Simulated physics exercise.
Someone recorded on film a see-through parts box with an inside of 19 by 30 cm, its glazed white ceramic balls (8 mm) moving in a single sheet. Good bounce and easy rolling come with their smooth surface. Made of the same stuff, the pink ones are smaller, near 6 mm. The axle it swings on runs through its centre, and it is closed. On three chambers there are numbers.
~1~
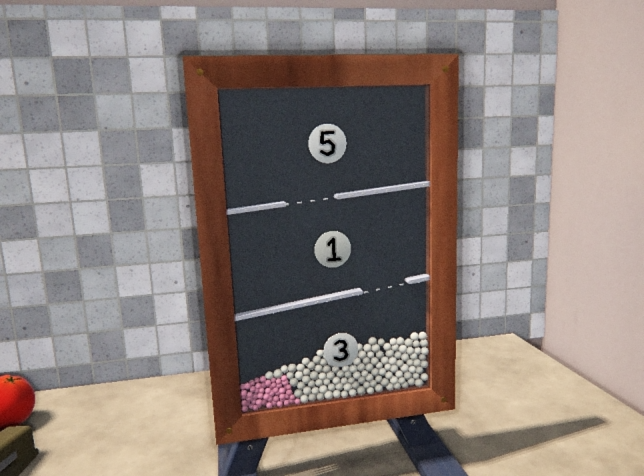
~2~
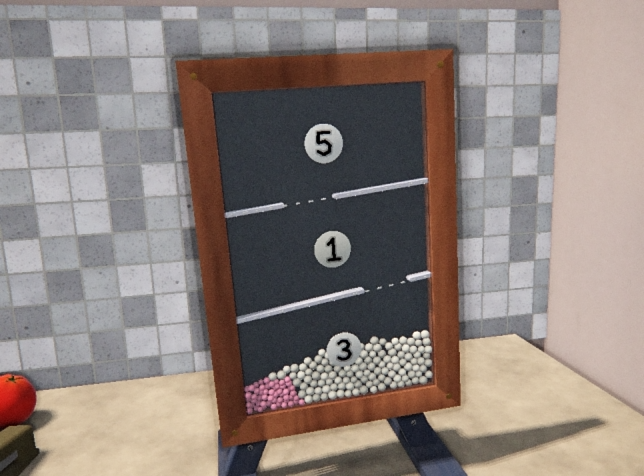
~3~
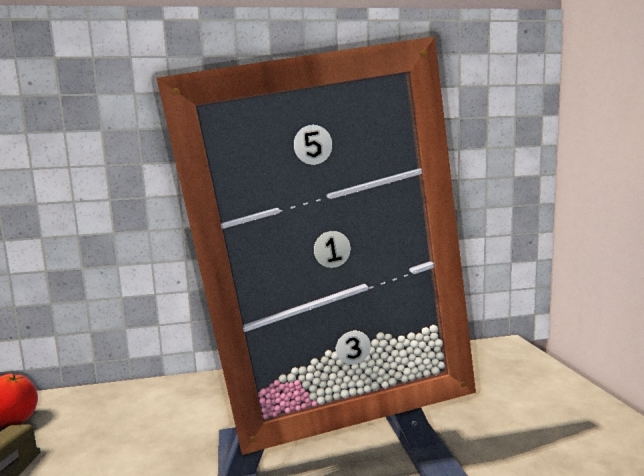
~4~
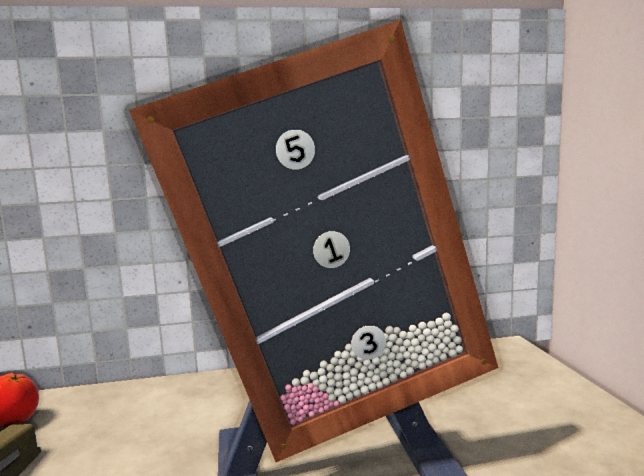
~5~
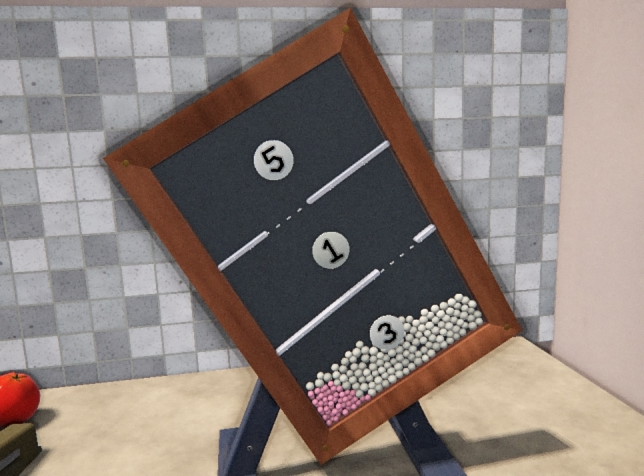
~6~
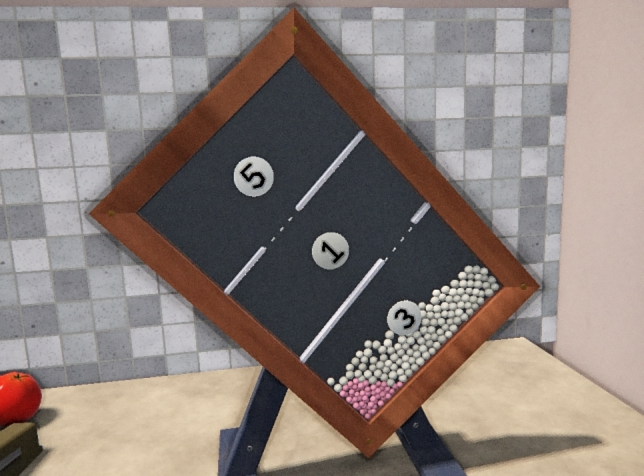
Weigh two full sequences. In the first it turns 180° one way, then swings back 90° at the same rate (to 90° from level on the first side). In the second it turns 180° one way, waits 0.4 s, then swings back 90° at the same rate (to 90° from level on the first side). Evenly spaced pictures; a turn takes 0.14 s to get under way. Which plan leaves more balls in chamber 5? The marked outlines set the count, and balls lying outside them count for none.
Go with the latter.
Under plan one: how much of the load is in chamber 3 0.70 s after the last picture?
It works out at roughly 60 per cent.
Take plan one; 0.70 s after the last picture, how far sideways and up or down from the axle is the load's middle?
Roughly 2 cm to the right and 2 cm up.
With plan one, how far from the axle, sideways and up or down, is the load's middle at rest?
Right: About 6 cm; below: About 7 cm.
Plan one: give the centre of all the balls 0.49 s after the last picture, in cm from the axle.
3 cm right, 8 cm above.
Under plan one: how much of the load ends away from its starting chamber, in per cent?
Roughly 45 per cent.
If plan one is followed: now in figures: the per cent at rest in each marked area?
In per cent: Chamber 1 holds 40, chamber 3 holds 55, chamber 5 holds 5.
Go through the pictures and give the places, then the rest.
Level; about 180 balls; balls centred (334, 377); top one (373, 341); no. 1 (333, 249), no. 3 (341, 350), no. 5 (328, 144), in the first picture.
Turned 2° anticlockwise; balls centred (337, 377); top one (425, 335), in the second picture.
Turned 7° anticlockwise; balls centred (347, 376); top one (434, 329); wall ends (241, 329) to (365, 287), (413, 271) to (434, 264), (219, 227) to (277, 211), (329, 196) to (422, 171), in the third picture.
Turned 17° anticlockwise; balls centred (362, 372); top one (447, 317), in the fourth picture.
Turned 29° anticlockwise; balls centred (383, 364); top one (459, 298), in the fifth picture.
Turned 42° anticlockwise; balls centred (406, 351); top one (469, 270); no. 1 (331, 251), no. 3 (405, 318), no. 5 (254, 177), in the sixth picture.
Plan one. 0.49 s later than the last picture, it stands 180° anticlockwise; the balls' middle is 3 cm right of and 8 cm above the centre; no. 1, 5 %, no. 3, 95 %.
Then, 0.70 s later than the last picture, it stands 136° anticlockwise; the balls' middle is 2 cm right of and 2 cm above the centre; no. 1, 40 %, no. 3, 60 %.
Then, 0.91 s later than the last picture, it stands 90° anticlockwise; the balls' middle is 6 cm right of and 7 cm below the centre; no. 1, 40 %, no. 3, 55 %, no. 5, 5 %.
At rest 2.1 s after the last picture, it stands 90° anticlockwise; no. 1, 40 %, no. 3, 55 %, no. 5, 5 %.
Plan two would end with no. 1, 40 %, no. 3, 35 %, no. 5, 25 %.
